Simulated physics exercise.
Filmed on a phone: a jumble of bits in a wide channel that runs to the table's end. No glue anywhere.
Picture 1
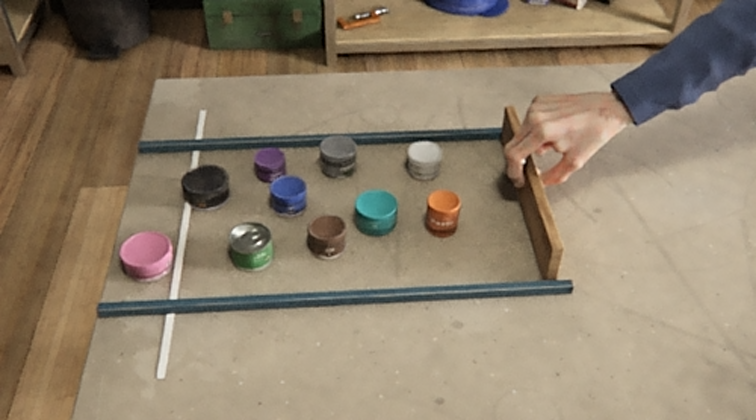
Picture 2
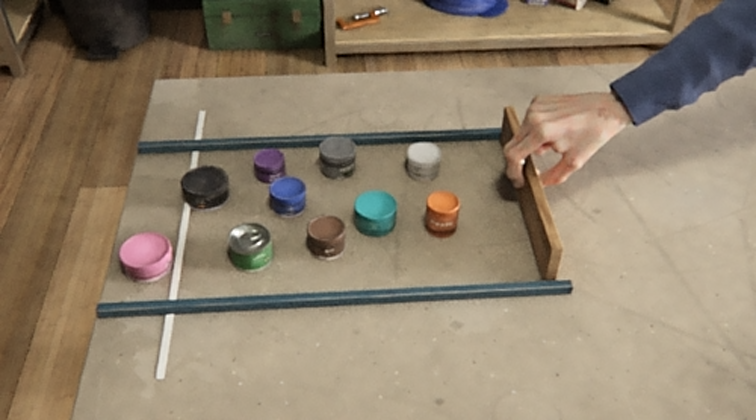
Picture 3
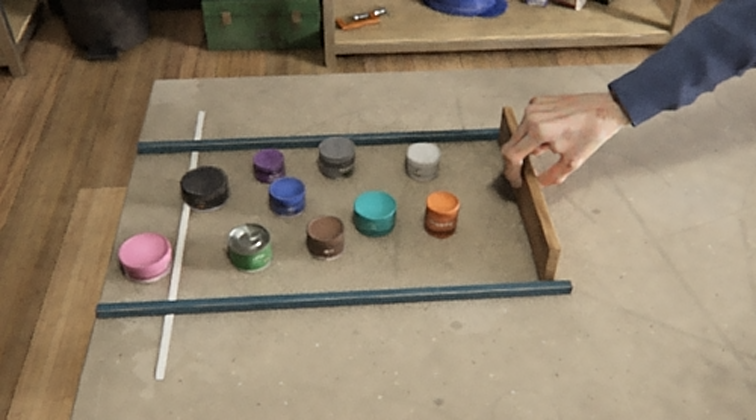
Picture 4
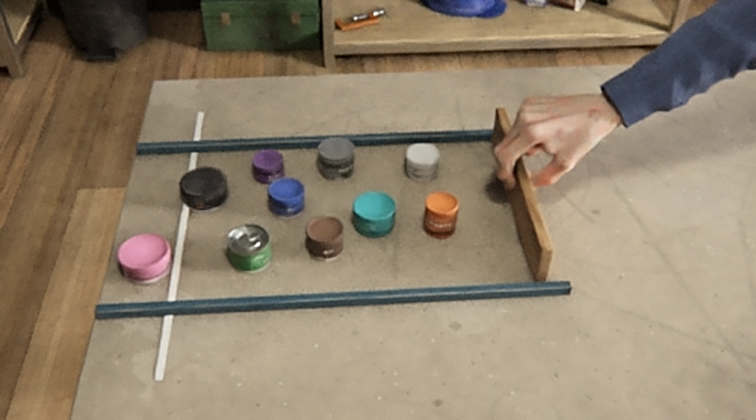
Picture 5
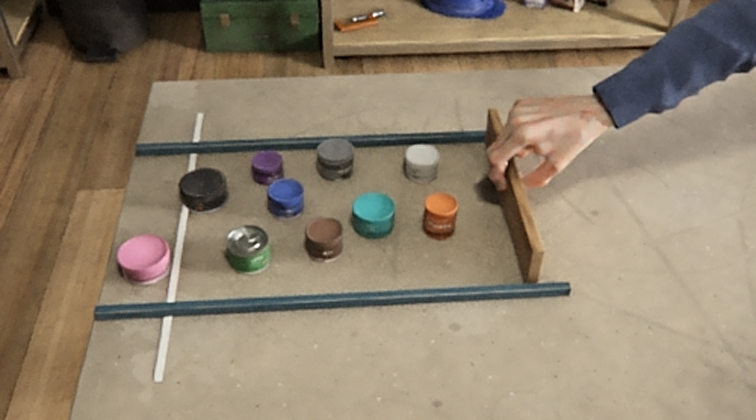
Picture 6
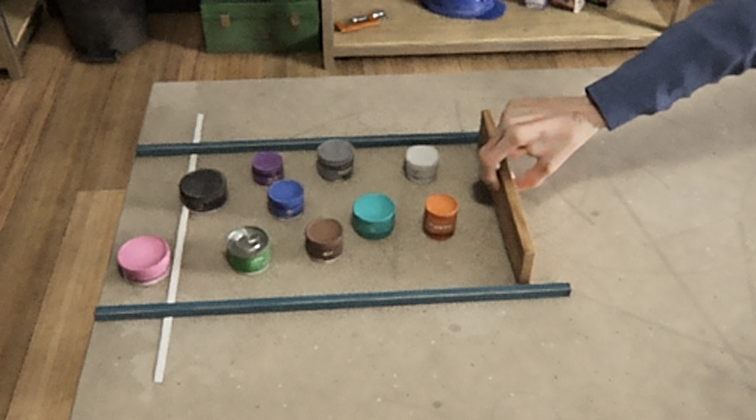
A hand slides a wooden board slowly left between two rails toward scattered coloured pots.
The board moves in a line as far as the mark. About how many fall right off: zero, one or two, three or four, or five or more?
Here the number that fall off is one or two.
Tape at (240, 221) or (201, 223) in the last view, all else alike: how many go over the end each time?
In that order 0 and 1.
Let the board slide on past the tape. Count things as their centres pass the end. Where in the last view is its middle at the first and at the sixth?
Near (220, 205) and (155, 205).
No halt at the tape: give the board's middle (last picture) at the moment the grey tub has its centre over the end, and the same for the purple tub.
At (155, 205) for the grey tub; at (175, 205) for the purple tub.
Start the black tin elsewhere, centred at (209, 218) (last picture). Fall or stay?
It does not fall.
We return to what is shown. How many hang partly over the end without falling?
It comes to 2.
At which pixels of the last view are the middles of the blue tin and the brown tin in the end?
First (145, 194), then (154, 266).
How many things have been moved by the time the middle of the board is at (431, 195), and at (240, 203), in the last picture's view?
The counts are 2 and 10.
A little later, none off yet; pink pot at rest near (145, 260); black tin at rest near (204, 191); green tin at rest near (249, 251).
Next, none off yet; pink pot shifted a little near (129, 261); black tin shifted about its own width near (160, 202); green tin shifted well along near (175, 258).
When it is over, the number that fall off is one or two; down, black tin and pink pot.
